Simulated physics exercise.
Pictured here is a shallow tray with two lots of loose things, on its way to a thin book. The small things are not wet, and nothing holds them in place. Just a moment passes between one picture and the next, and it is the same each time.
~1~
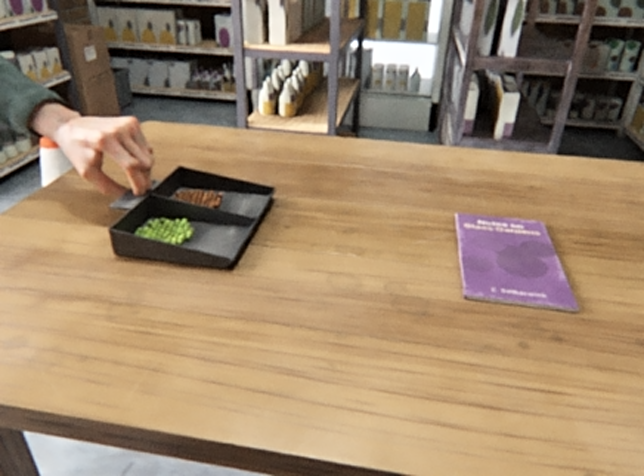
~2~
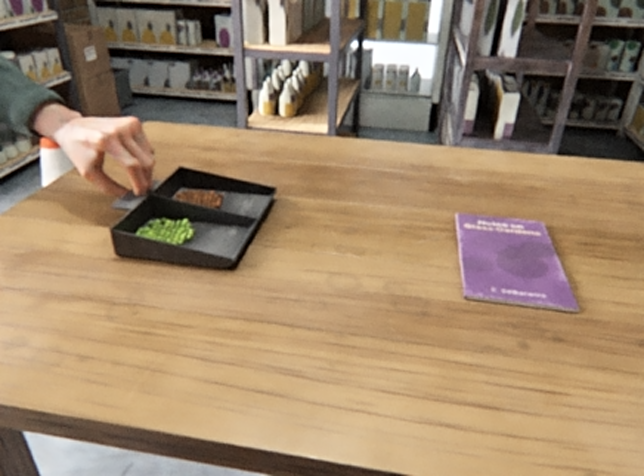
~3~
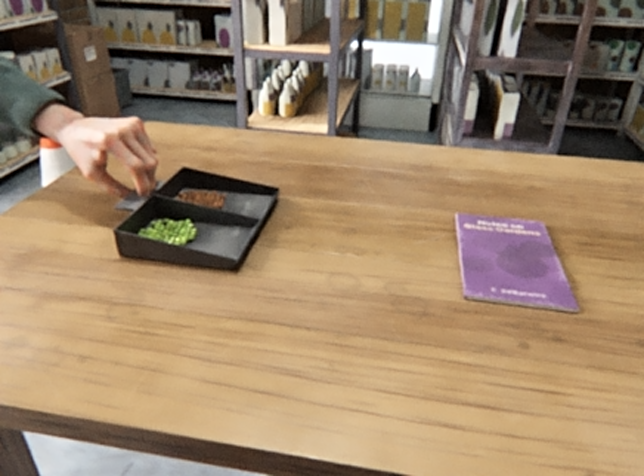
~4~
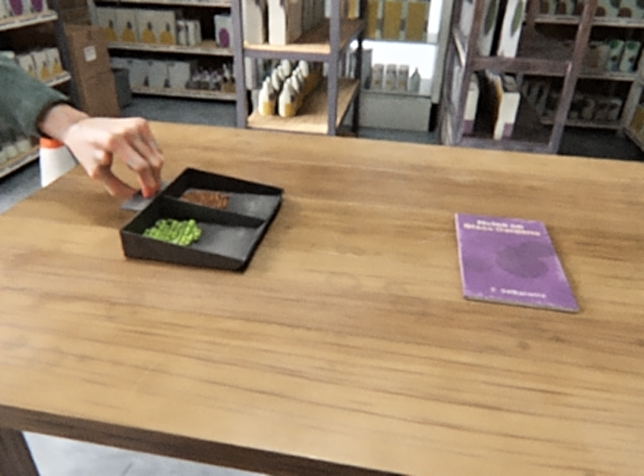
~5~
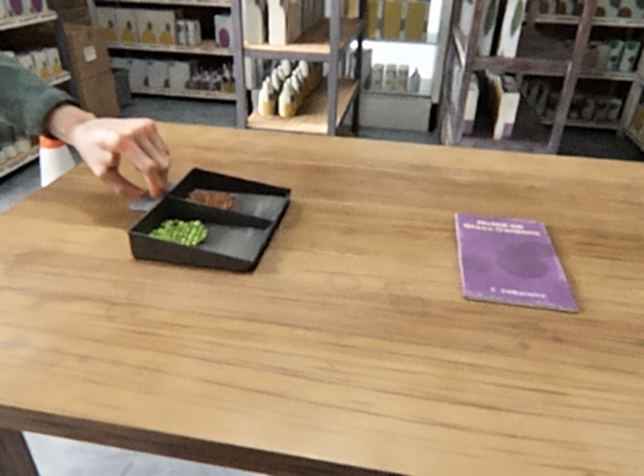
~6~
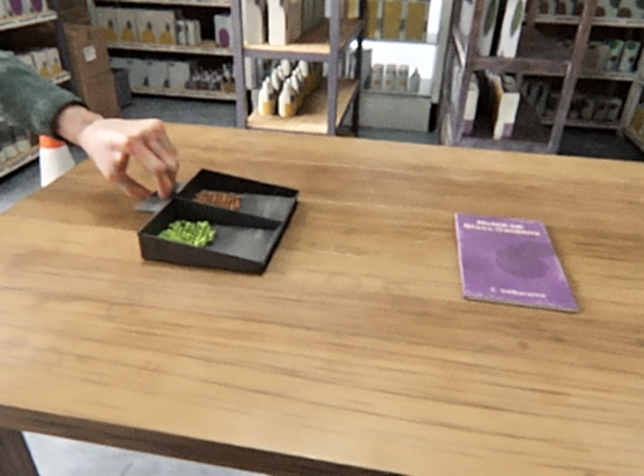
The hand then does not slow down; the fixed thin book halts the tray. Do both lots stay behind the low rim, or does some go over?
The near lot stays behind it; the far lot stays behind it.
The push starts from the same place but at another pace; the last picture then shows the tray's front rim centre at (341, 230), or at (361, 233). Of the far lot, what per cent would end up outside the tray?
Roughly 0 per cent the first time and 10 per cent the second.
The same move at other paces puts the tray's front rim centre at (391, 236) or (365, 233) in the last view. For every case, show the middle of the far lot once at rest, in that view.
Try 1 about (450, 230); try 2 about (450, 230).
Then, 0.48 s after the last picture, tray still sliding, front rim near (365, 233); near lot all inside; far lot all inside.
Then, 1.06 s after the last picture, tray stopped at the thin book; near lot all inside; far lot all inside.
Then, 1.27 s after the last picture, tray stopped at the thin book; near lot all inside, moved towards the front rim; far lot all inside, moved towards the front rim.
At rest, tray stopped at the thin book; near lot all inside, moved towards the front rim; far lot all inside, moved towards the front rim.
